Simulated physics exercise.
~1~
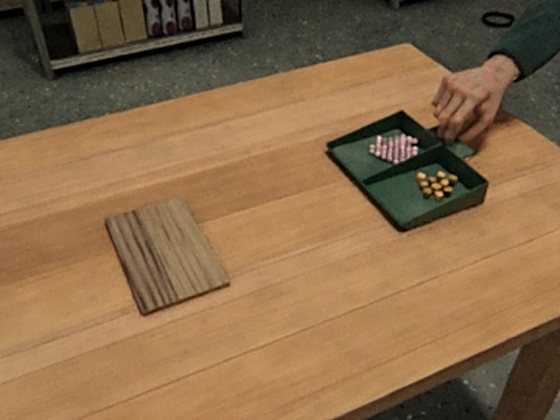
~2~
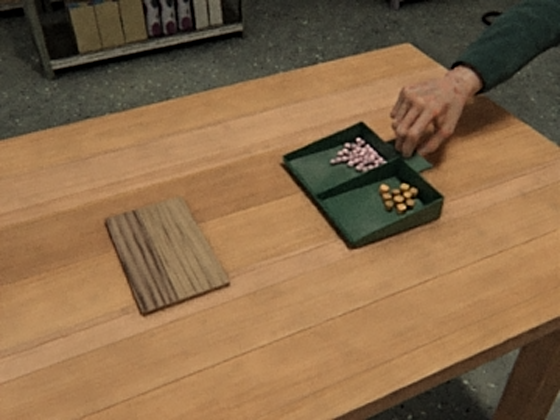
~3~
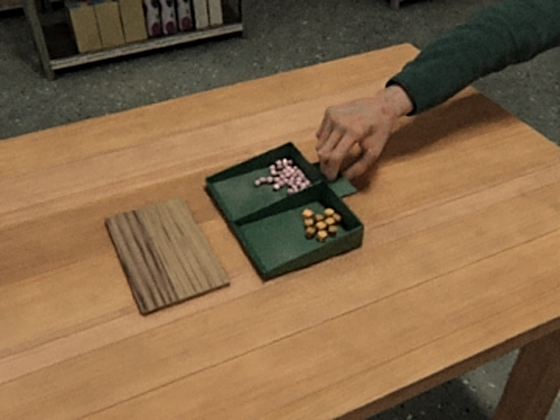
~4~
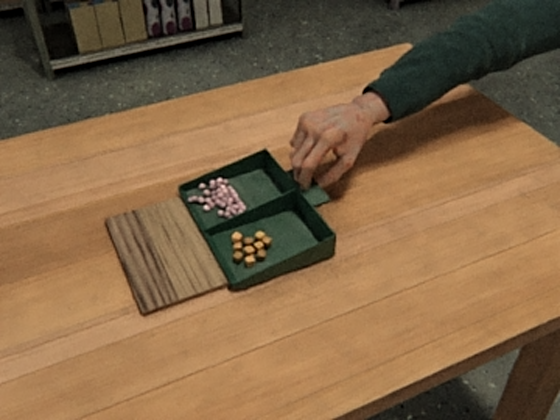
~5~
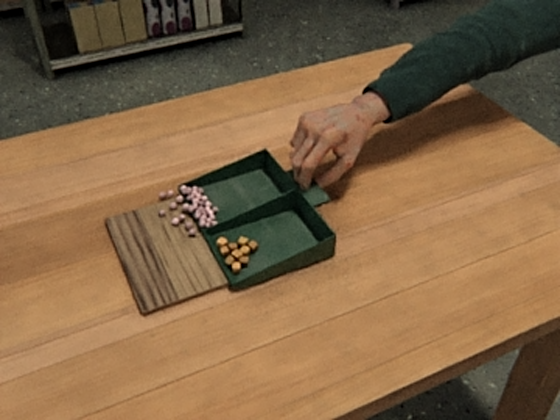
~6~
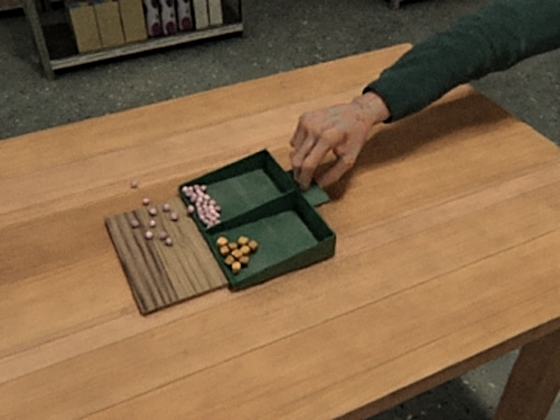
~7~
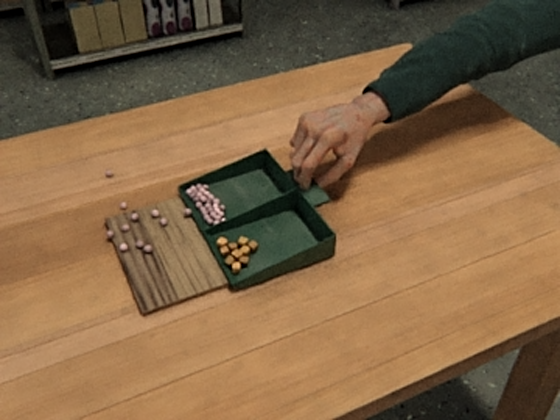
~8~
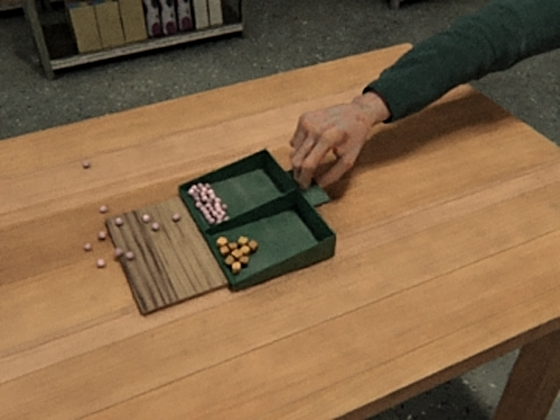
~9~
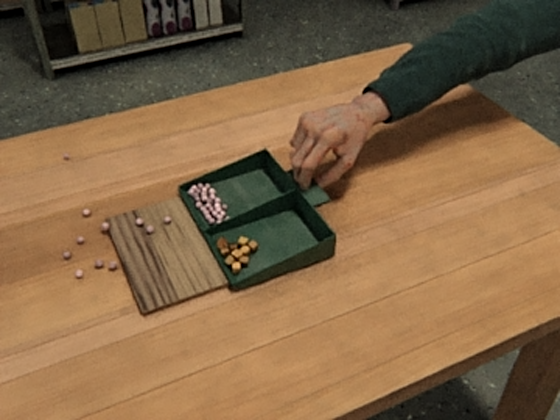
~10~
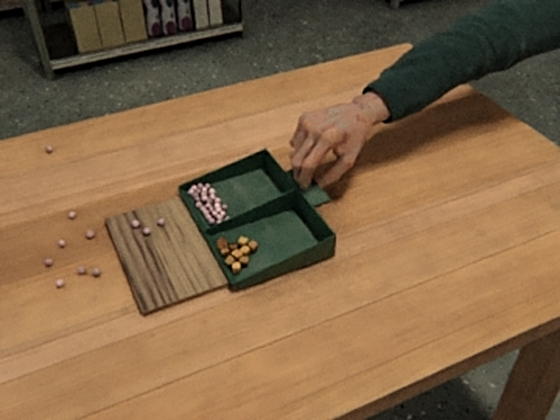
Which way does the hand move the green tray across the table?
The hand slides the tray to the left, as the viewer sees it, until it reaches the flat wooden board.
